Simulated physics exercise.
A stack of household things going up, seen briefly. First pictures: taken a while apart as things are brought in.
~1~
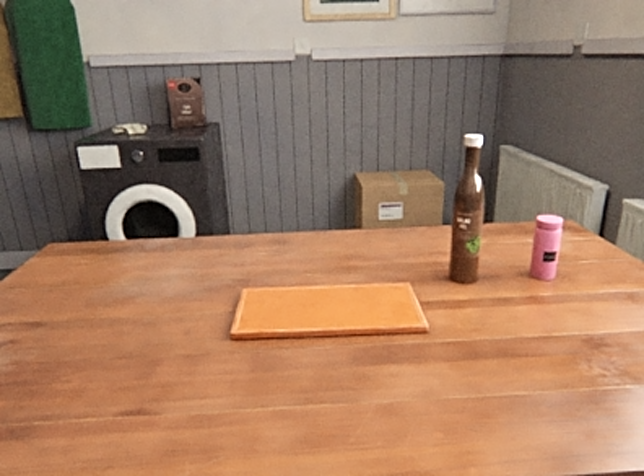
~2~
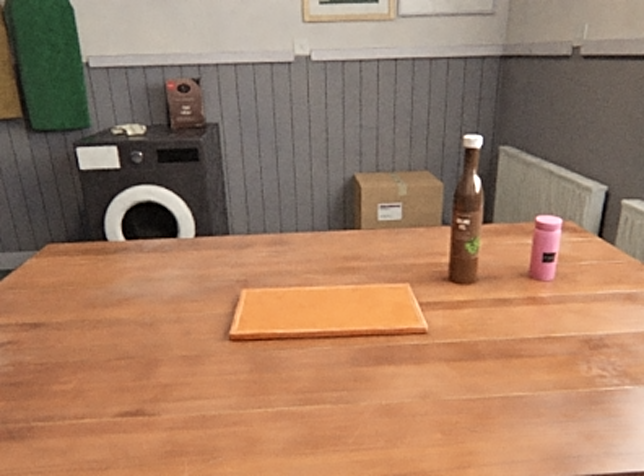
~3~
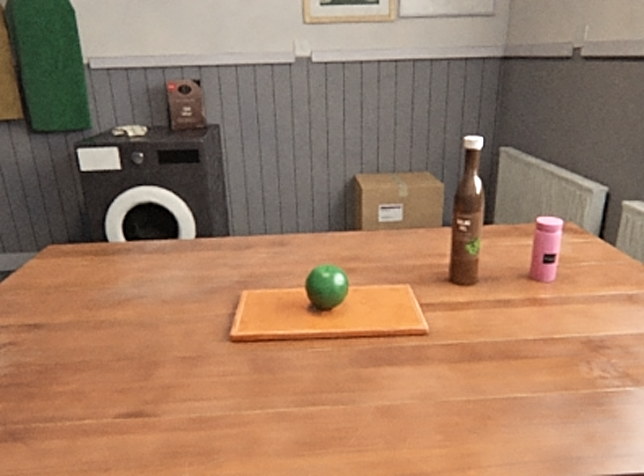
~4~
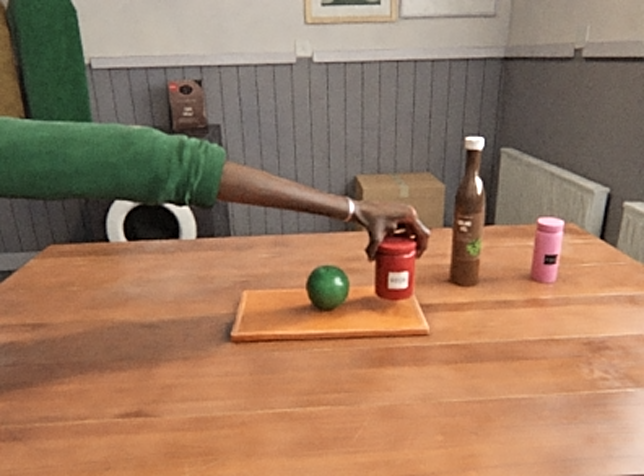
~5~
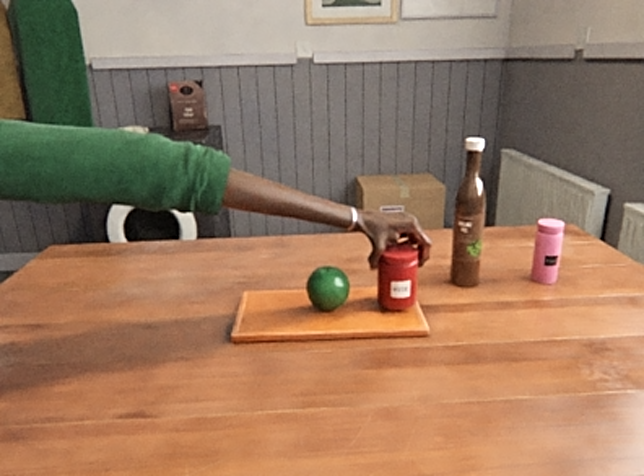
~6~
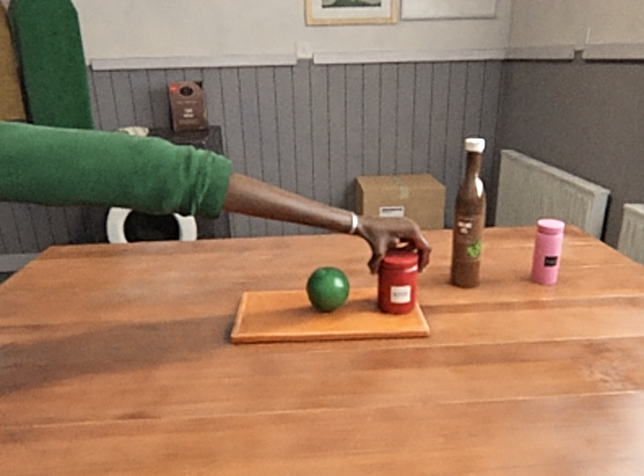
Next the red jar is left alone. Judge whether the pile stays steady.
Judgement: The pile stays steady.
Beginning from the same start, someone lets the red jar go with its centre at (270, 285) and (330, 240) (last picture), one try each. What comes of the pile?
Attempt one, the pile survives; attempt two, it falls over.
Then, 1.00 s past the last view, nothing moves.
Then, 2.10 s past the last view, red jar resting near (397, 281).
Finally, all 5 still in place. Final places as the last picture's camera would see them, red jar near (397, 281). The pile keeps its balance.
